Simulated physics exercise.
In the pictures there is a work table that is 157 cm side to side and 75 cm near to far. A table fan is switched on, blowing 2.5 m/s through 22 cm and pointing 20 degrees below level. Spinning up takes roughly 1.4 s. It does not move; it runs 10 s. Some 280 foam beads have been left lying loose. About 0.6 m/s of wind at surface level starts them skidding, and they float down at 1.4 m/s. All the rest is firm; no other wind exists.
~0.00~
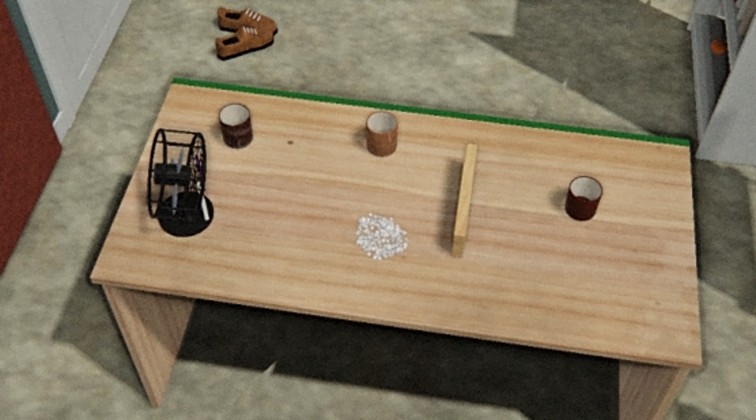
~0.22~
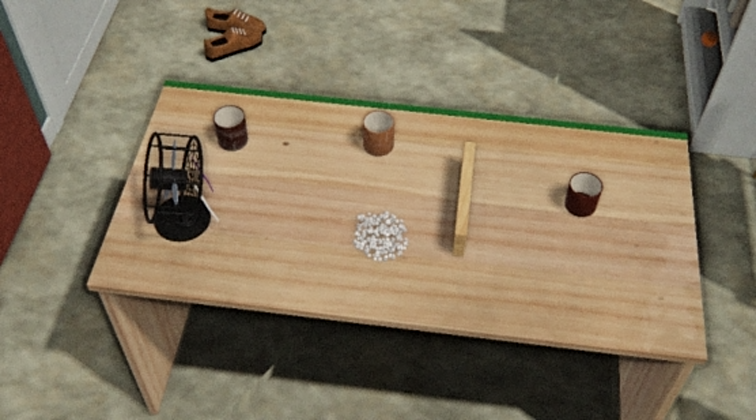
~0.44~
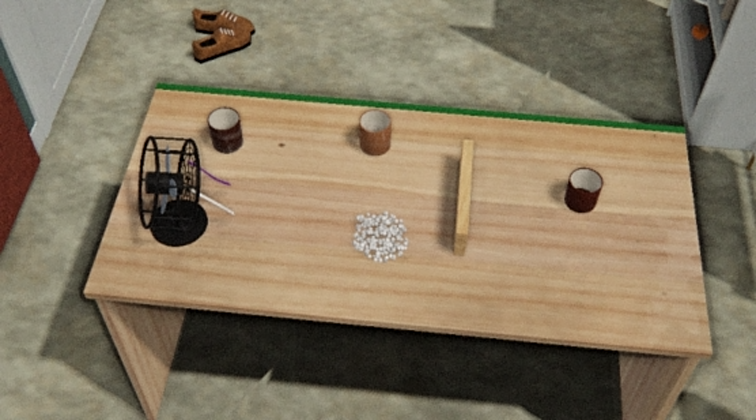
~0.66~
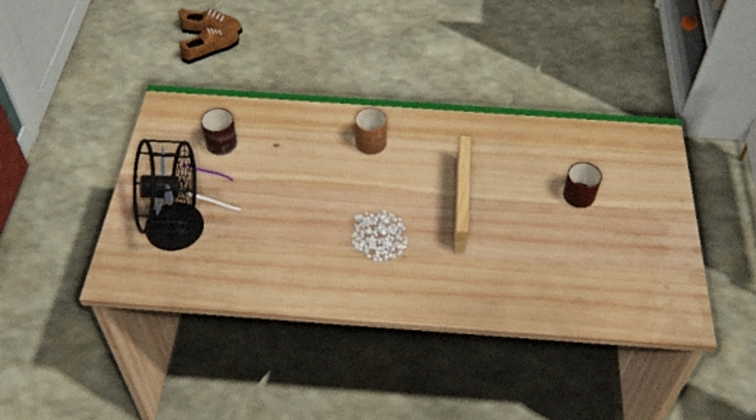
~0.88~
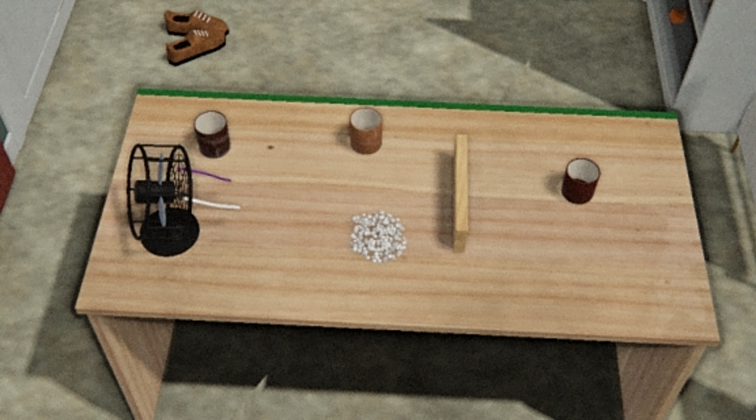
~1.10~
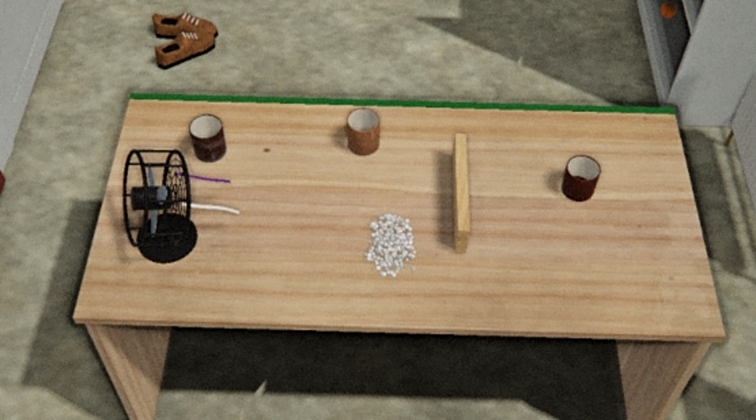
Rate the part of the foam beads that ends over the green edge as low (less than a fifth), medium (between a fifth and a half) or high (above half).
Low.
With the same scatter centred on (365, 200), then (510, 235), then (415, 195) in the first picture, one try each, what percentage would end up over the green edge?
Roughly 70 %, then 0 %, then 90 %.
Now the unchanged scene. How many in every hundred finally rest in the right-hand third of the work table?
About 1 percent.
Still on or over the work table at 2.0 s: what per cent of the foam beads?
I'd put it near 10 per cent.
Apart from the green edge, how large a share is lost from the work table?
My best guess is roughly 100 %.
After 2.0 s the count stands so, 0 % are over the green edge.
After 3.2 s the count stands so, 0 % are over the green edge.
After 5.5 s the count stands so, 0 % are over the green edge.
After 10.0 s, at the end, 1 % are over the green edge.
